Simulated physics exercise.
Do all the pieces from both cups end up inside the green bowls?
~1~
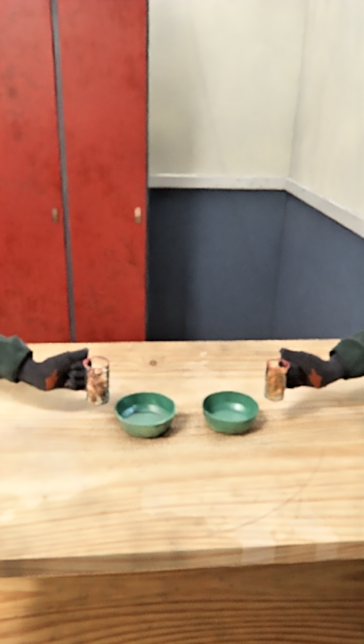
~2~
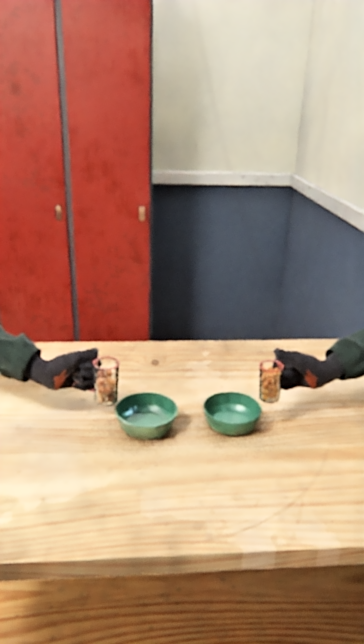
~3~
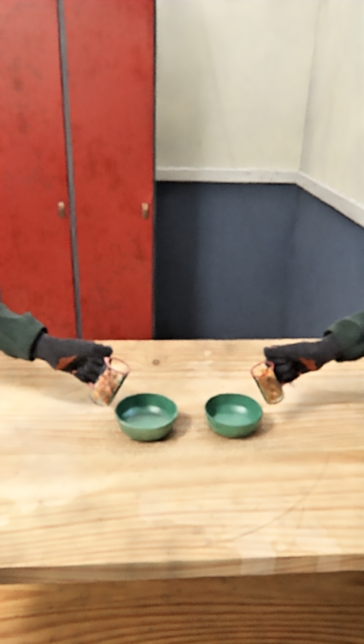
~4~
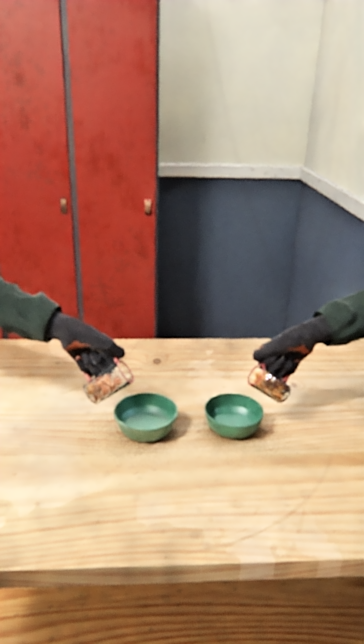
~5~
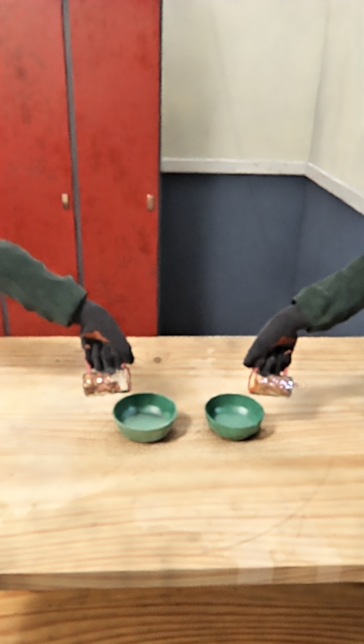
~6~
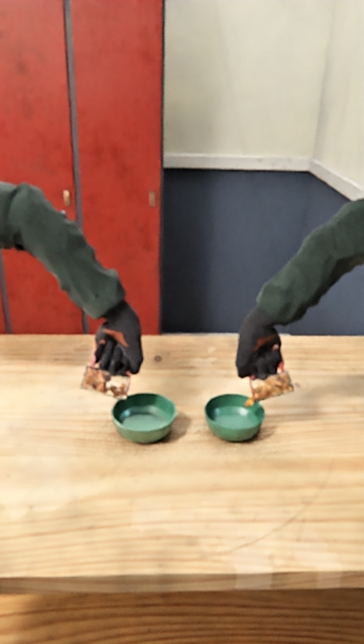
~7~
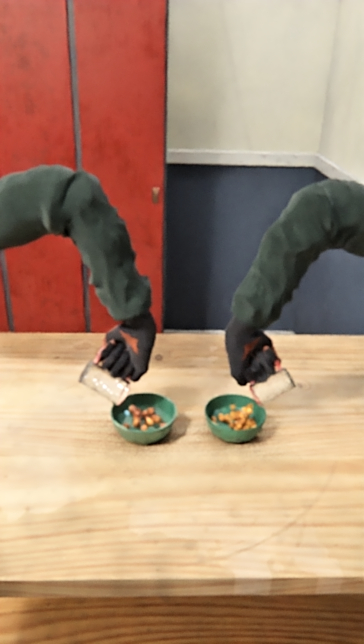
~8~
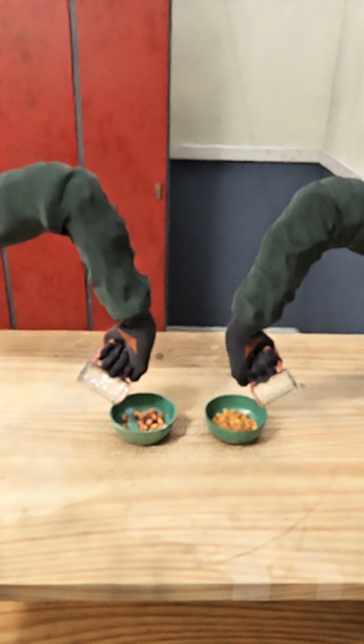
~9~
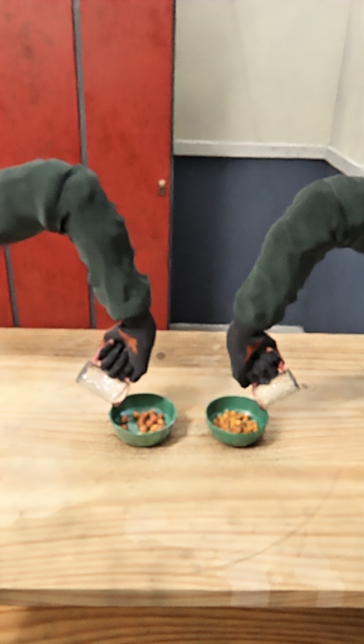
Yes, the pieces from the left cup all end up in the left bowl, and those from the right cup all end up in the right bowl, with none on the table.
Two gloved hands in dark green sleeves held clear cups of small orange and brown pieces above two green bowls on a wooden table, then tipped them over until everything had dropped in, leaving the pieces resting inside both bowls.
